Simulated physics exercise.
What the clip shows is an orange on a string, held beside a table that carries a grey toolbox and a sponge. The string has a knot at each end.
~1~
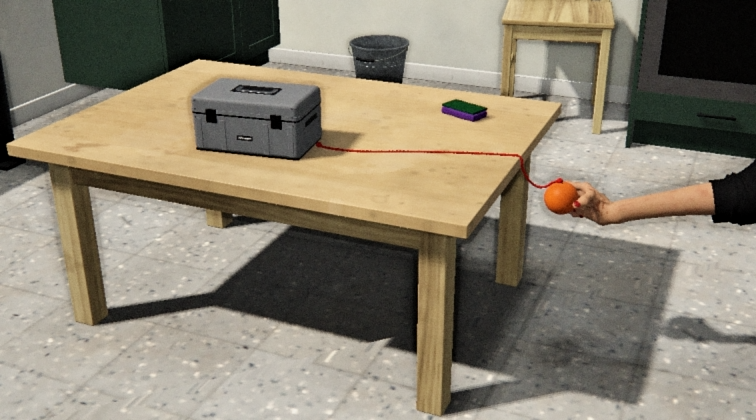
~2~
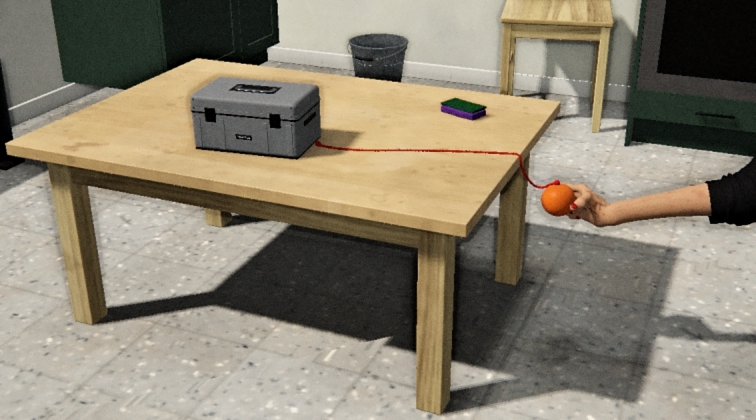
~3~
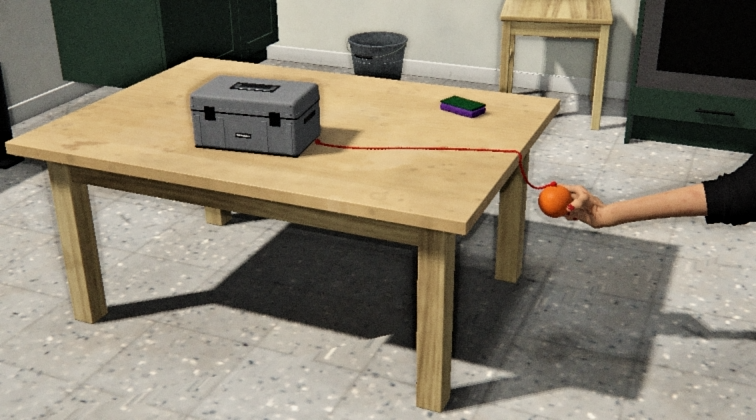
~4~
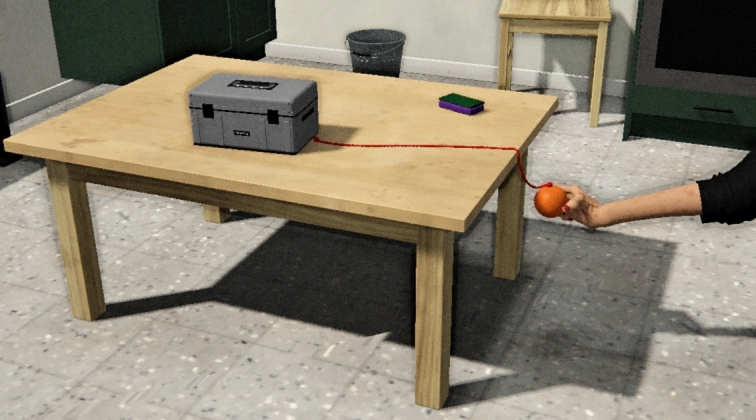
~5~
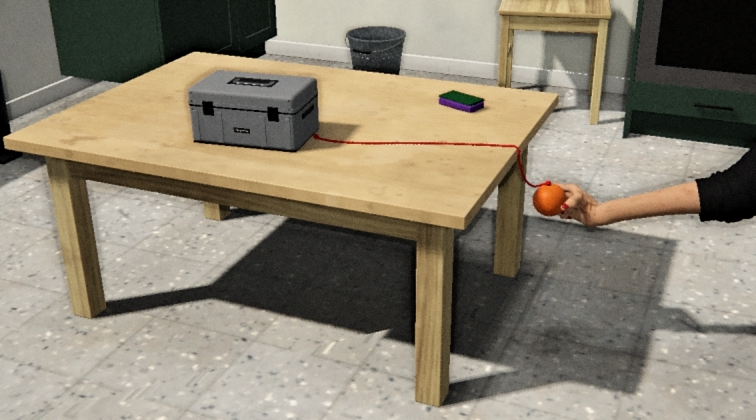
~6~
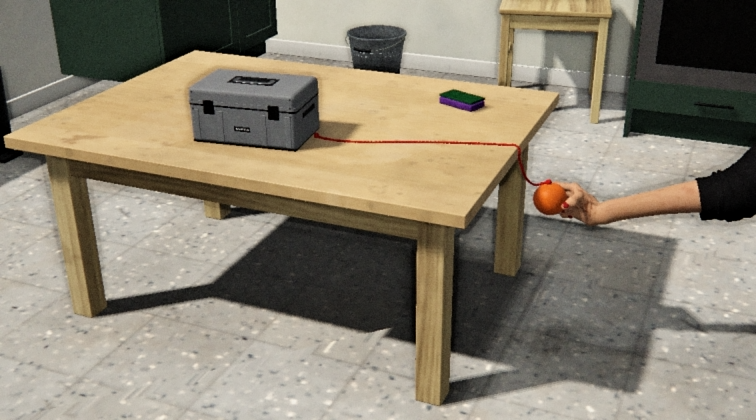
At first, a hand at the right holds a round orange object beside a wooden table, with a red string running from it across the tabletop to a grey toolbox, near a small green-and-purple block. The hand shifts very slightly left, then stays nearly still, while the toolbox shows no clear movement.
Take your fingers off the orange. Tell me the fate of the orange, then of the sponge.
Well, the orange stays aloft; as for the sponge, it holds its position.
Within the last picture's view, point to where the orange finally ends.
I'd put it close to (543, 245).
Then, 0.50 s past the final frame, orange in the air near (480, 208); toolbox still; sponge still.
Then, 1.12 s past the final frame, orange in the air near (509, 246); toolbox still; sponge still.
When it is over, orange in the air near (543, 245); toolbox still; sponge still. The orange ends up dangling and the sponge keeps its place.
